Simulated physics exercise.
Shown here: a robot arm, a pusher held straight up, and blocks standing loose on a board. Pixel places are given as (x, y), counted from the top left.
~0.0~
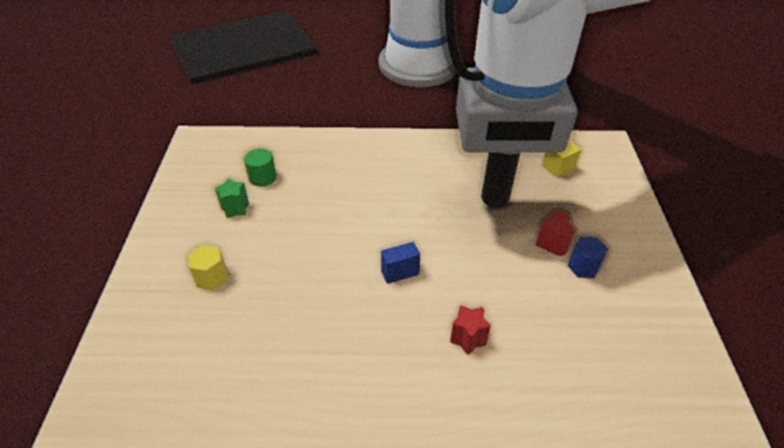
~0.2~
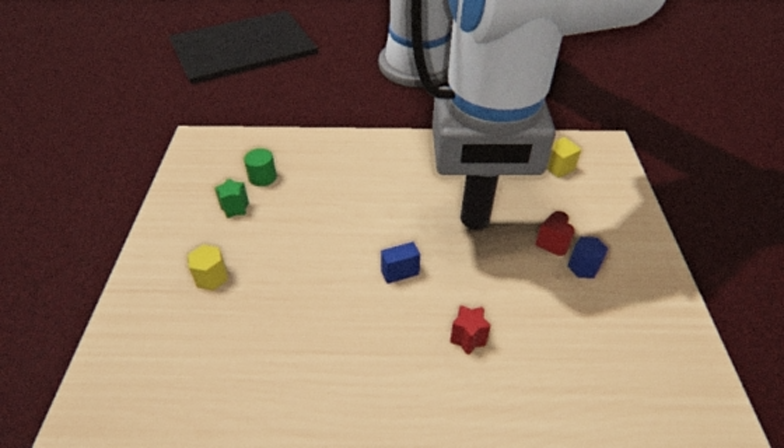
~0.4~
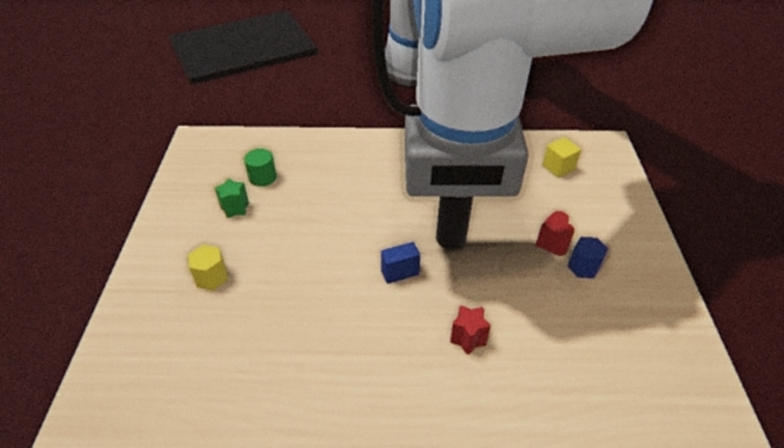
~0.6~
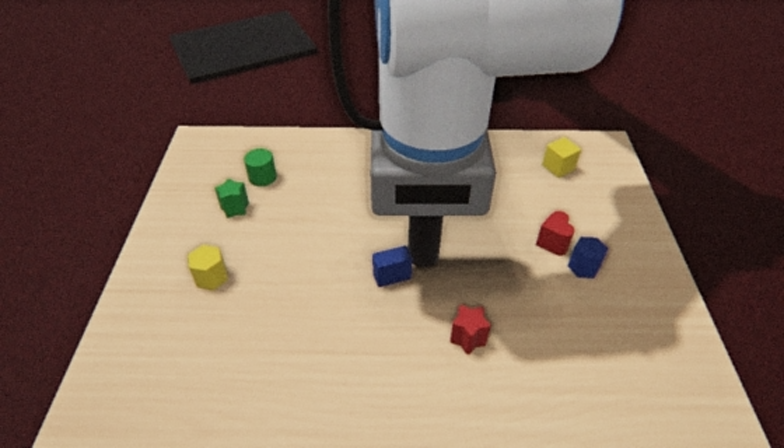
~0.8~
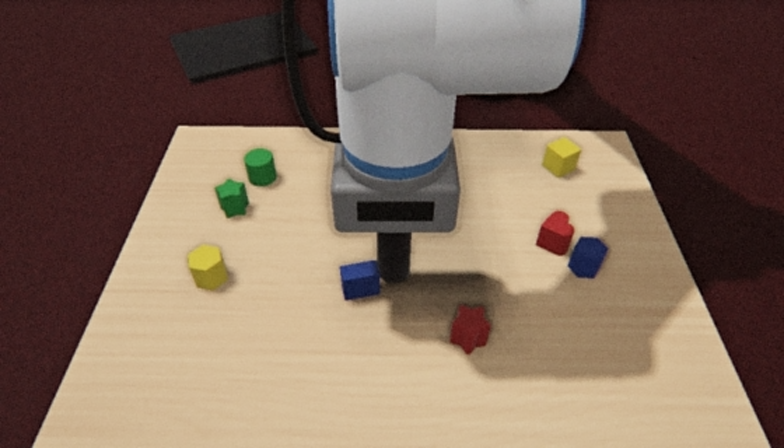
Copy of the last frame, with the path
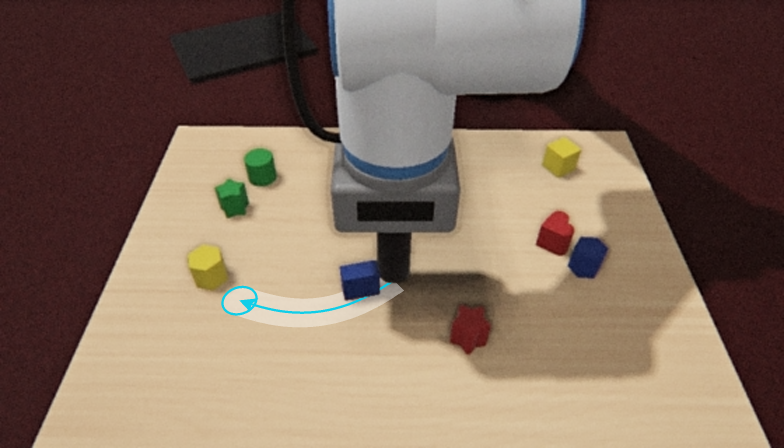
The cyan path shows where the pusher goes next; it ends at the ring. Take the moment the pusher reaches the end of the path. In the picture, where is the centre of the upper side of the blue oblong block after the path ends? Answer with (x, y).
About (209, 308).
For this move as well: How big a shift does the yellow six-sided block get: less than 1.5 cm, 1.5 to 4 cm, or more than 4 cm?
It falls in the under 1.5 cm band.
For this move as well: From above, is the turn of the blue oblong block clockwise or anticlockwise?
Top view: Counterclockwise.
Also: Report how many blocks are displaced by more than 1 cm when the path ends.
The way I see it, the answer is one.
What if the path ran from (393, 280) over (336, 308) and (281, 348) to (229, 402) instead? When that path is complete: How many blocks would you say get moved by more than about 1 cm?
I'm going with one.
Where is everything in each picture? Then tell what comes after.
Pusher tip (495, 198); block tops, yellow six-sided block (204, 257); blue oblong block (401, 252), in the first picture.
Pusher (475, 219); blocks unchanged, in the second picture.
Pusher (451, 239); blocks unchanged, in the third picture.
Pusher (423, 256); blue oblong block (392, 255), in the fourth picture.
Pusher (394, 271); yellow six-sided block (204, 257); blue oblong block (360, 269), in the fifth picture.
Path on the board, from (393, 280) via (347, 305) and (291, 312), ending at (240, 300).
On the path given first. One third of the way, pusher (345, 296); blue oblong block (305, 290), turned 20° clockwise.
Two thirds of the way, pusher (288, 303); blue oblong block (248, 302).
At the end, pusher (236, 291); yellow six-sided block in place; blue oblong block (209, 308), turned 50° anticlockwise.
